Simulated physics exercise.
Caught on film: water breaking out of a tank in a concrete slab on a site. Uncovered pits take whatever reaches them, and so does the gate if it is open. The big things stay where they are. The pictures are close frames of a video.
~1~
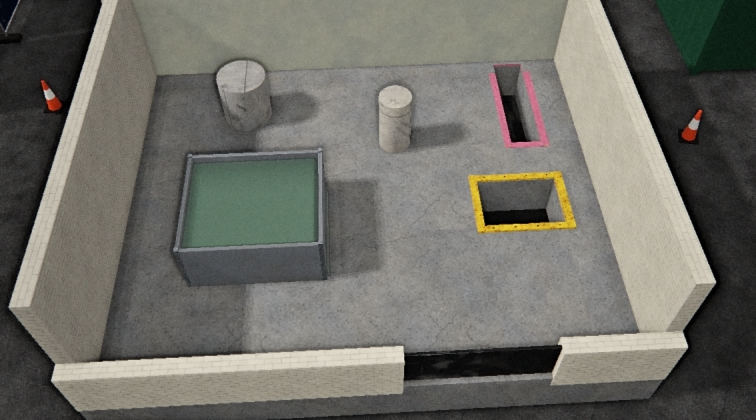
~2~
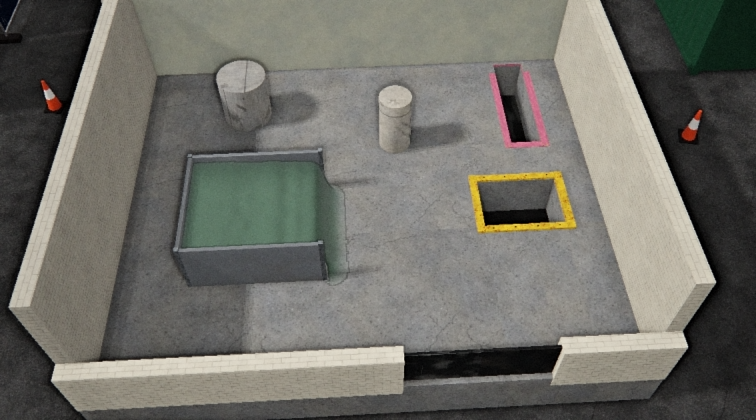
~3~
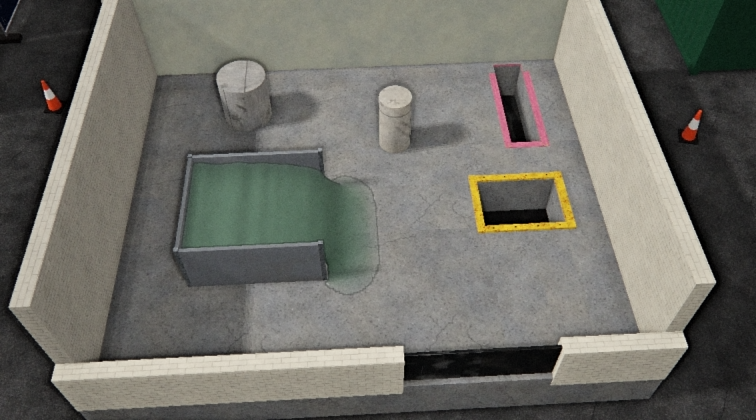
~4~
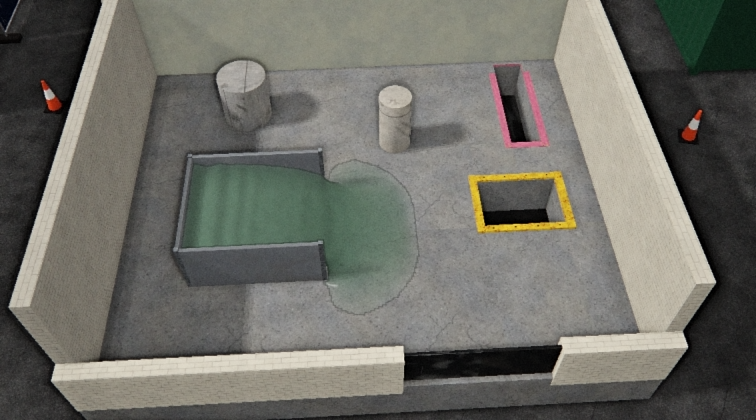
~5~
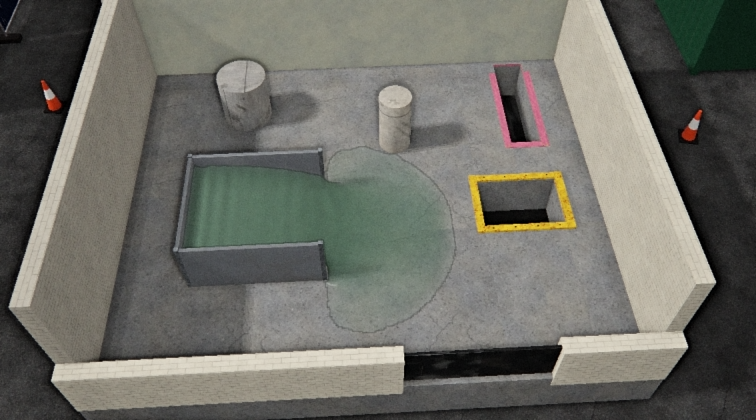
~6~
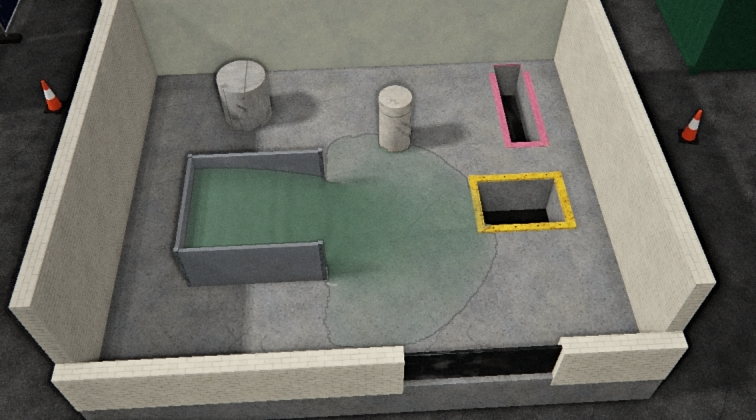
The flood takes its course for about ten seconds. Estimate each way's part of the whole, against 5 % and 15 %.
The gate takes less than 5 %; the yellow pit takes more than 15 %; the pink pit takes more than 15 %.
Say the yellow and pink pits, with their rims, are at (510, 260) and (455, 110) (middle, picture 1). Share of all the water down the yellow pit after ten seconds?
In per cent: Yellow 30.
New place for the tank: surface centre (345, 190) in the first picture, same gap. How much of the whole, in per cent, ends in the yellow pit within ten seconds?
Parts in a hundred: Yellow 35.
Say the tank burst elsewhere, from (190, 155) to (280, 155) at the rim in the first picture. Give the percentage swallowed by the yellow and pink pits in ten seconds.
Per cent: Yellow 0, pink 40.
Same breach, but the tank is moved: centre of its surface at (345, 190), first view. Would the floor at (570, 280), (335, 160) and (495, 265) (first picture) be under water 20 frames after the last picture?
One after the other: Awash, no water, flooded.
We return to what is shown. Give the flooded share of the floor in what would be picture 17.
Close to 45 %.
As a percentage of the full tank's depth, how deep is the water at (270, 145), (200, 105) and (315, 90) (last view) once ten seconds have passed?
In that order: 2, 0 and 2 per cent.
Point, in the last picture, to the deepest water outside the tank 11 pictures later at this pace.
Close to (644, 357).
A moment on, water covers 40 % of the floor; the gate 0 %, the yellow pit 5 %, the pink pit 0 %.
Next, water covers 45 % of the floor; the gate 0 %, the yellow pit 12 %, the pink pit 3 %.
Then, water covers 50 % of the floor; the gate 0 %, the yellow pit 18 %, the pink pit 9 %.
Later, water covers 55 % of the floor; the gate 0 %, the yellow pit 27 %, the pink pit 19 %.
In the end, water covers 75 % of the floor; the gate 0 %, the yellow pit 28 %, the pink pit 26 %.
